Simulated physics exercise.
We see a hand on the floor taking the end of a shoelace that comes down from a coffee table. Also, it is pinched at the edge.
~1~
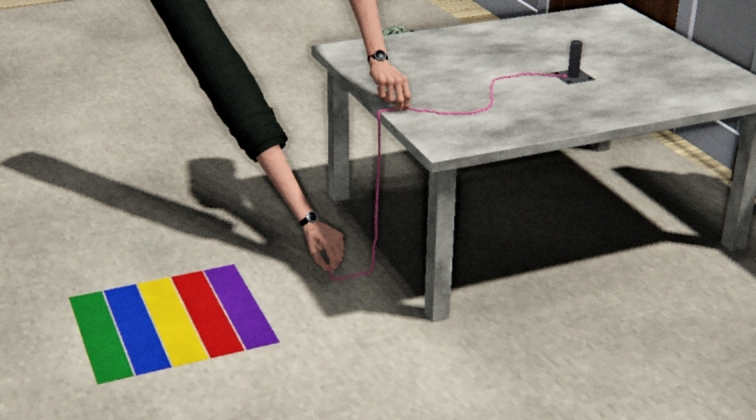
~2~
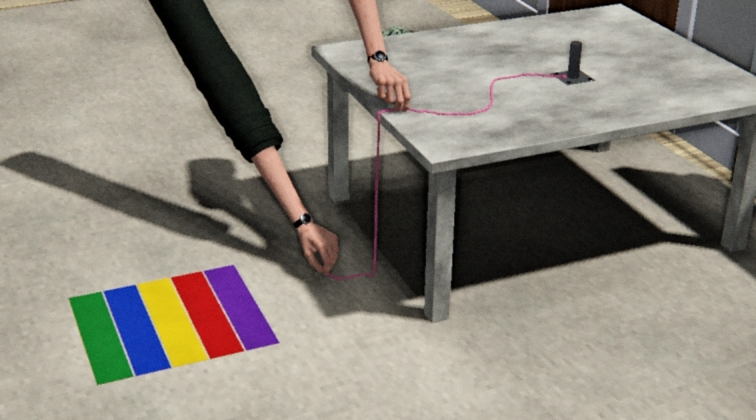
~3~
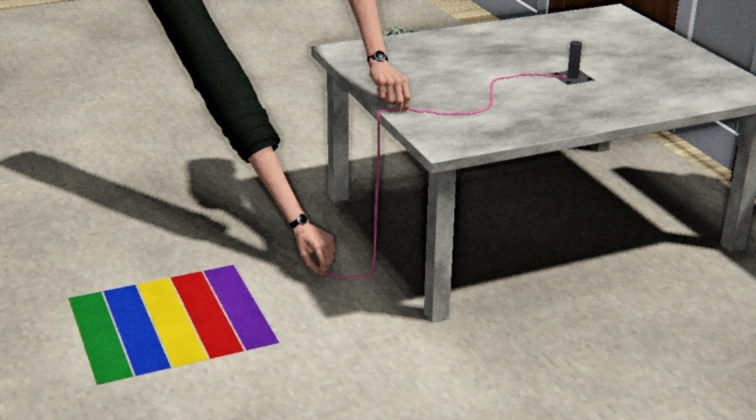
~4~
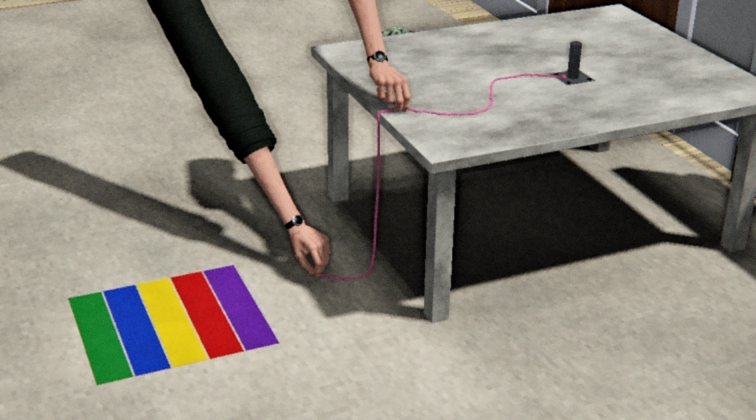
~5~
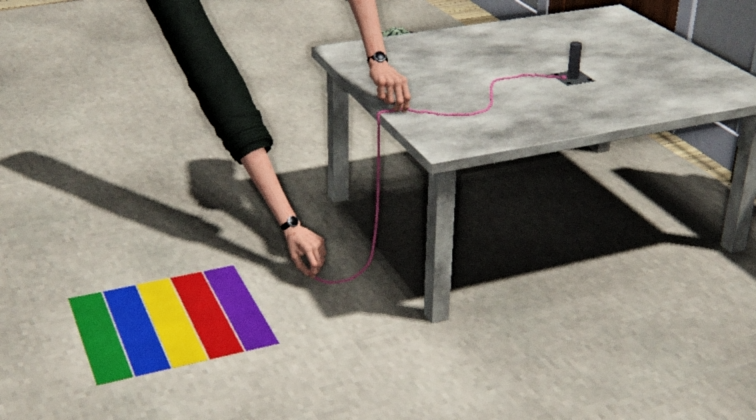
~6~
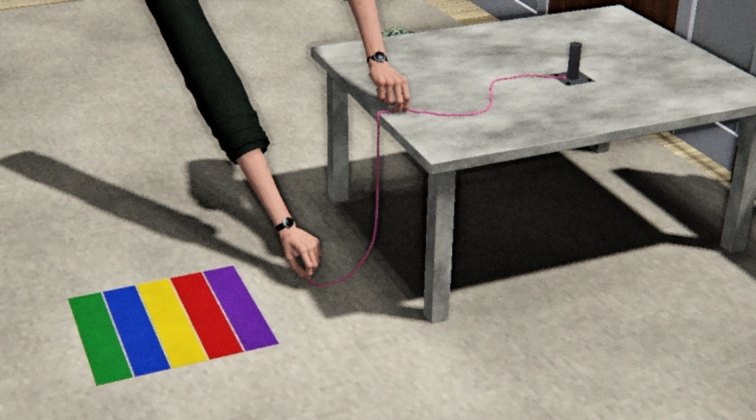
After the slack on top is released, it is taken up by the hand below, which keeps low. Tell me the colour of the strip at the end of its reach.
It is blue.
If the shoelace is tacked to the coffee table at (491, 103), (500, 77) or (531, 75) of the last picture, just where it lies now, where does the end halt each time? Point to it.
In order: (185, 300), then (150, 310), then (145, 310).
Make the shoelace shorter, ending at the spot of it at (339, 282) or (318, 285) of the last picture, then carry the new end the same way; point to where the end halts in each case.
Case by case: (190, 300), then (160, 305).
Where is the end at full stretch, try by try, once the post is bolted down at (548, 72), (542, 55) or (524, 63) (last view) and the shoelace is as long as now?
Close to (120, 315), (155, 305) and (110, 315) in that order.
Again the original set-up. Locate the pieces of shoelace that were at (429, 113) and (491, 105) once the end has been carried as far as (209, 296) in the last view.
They end up somewhere around (378, 125) and (442, 103).
Soon after, end near (209, 296); over red.
After that, end near (164, 305); over yellow.
At the stop, end near (136, 311); over blue. It halts on the blue strip.
